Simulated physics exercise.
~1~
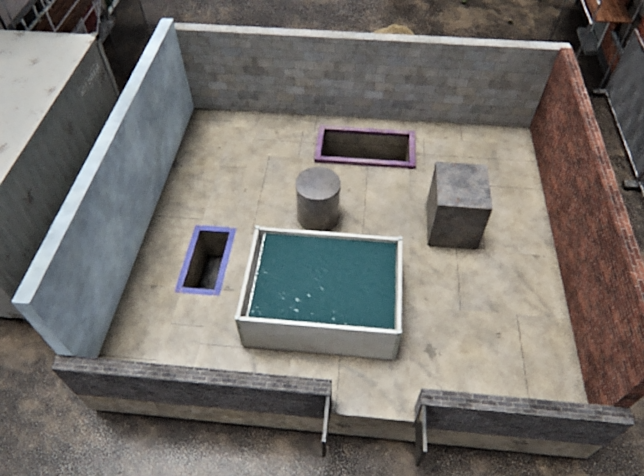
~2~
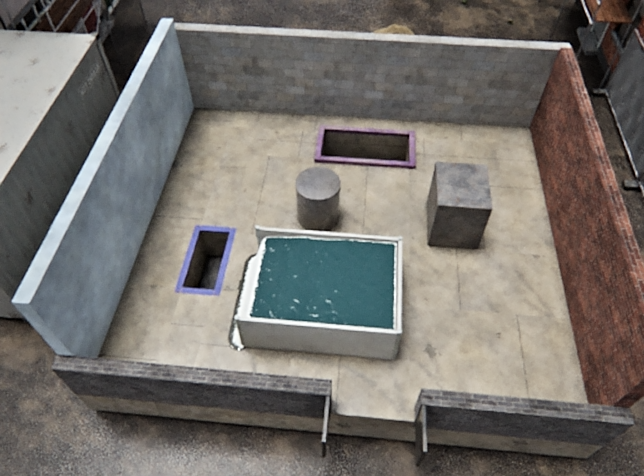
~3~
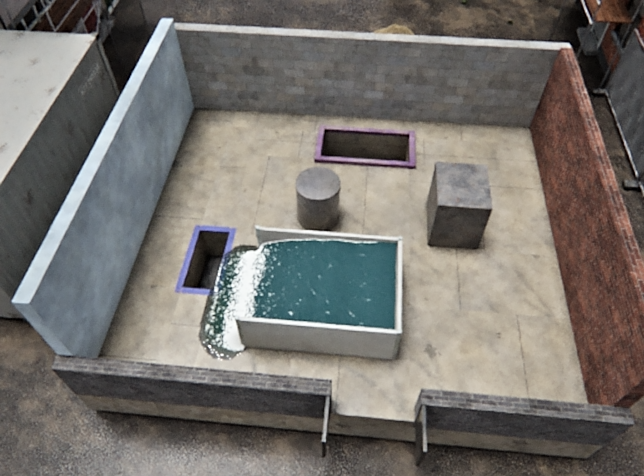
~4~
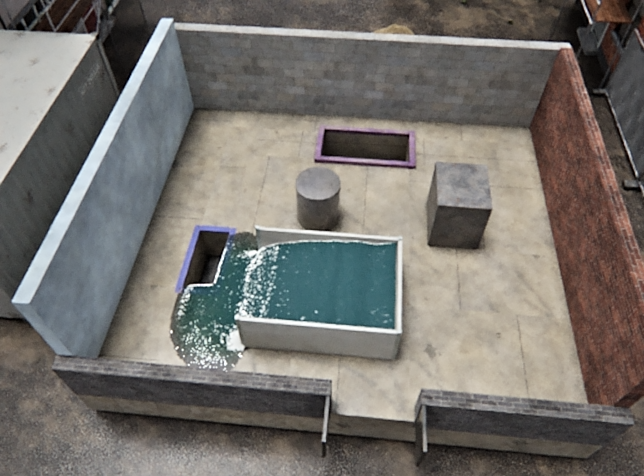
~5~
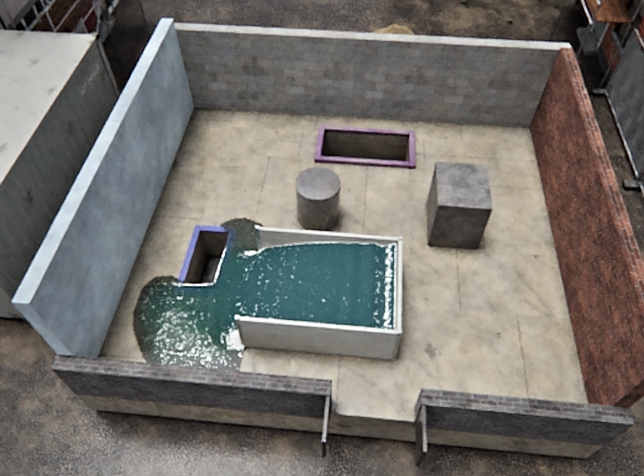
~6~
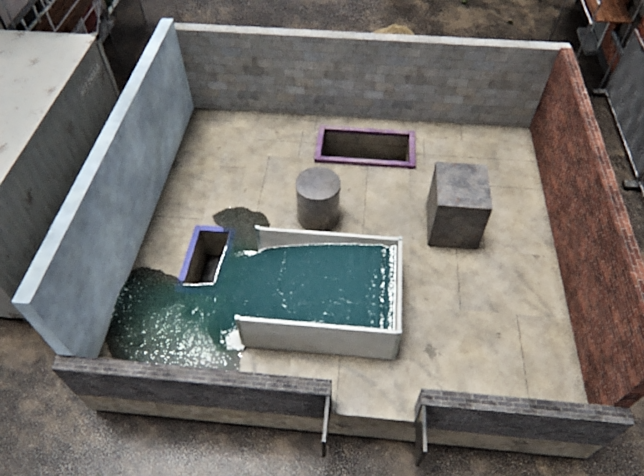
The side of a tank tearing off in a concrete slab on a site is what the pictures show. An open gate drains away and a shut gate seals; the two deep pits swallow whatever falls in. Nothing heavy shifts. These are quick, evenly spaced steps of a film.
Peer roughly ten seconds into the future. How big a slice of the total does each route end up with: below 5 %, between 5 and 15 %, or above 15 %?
Final slices - gate: Below 5 %, purple pit: Below 5 %, blue pit: Above 15 %.
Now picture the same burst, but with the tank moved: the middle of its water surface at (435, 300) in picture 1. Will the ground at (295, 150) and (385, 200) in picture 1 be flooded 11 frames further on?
Outcome, point 1 then point 2: Unwetted / unwetted.
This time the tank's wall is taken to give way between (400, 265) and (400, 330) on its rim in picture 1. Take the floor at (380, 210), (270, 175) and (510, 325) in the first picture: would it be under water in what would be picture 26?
First point spared, second point spared, third point swamped.
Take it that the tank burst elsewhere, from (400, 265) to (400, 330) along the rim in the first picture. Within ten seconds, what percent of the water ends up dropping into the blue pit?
Per cent to blue: 2.
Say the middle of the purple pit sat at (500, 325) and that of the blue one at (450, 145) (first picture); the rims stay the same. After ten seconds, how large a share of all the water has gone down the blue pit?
The blue pit takes 15 per cent.
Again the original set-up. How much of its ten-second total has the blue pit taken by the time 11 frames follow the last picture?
Result: 50 % of the ten-second total.
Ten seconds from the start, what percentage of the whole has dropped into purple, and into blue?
Around 0 and 54 per cent, in that order.
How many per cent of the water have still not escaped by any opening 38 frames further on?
Roughly 52 %.
A moment on, water covers 15 % of the floor; the gate 0 %, the purple pit 0 %, the blue pit 16 %.
Next, water covers 20 % of the floor; the gate 0 %, the purple pit 0 %, the blue pit 27 %.
Then, water covers 35 % of the floor; the gate 0 %, the purple pit 0 %, the blue pit 37 %.
Later, water covers 50 % of the floor; the gate 1 %, the purple pit 0 %, the blue pit 47 %.
In the end, water covers 75 % of the floor; the gate 2 %, the purple pit 0 %, the blue pit 54 %.
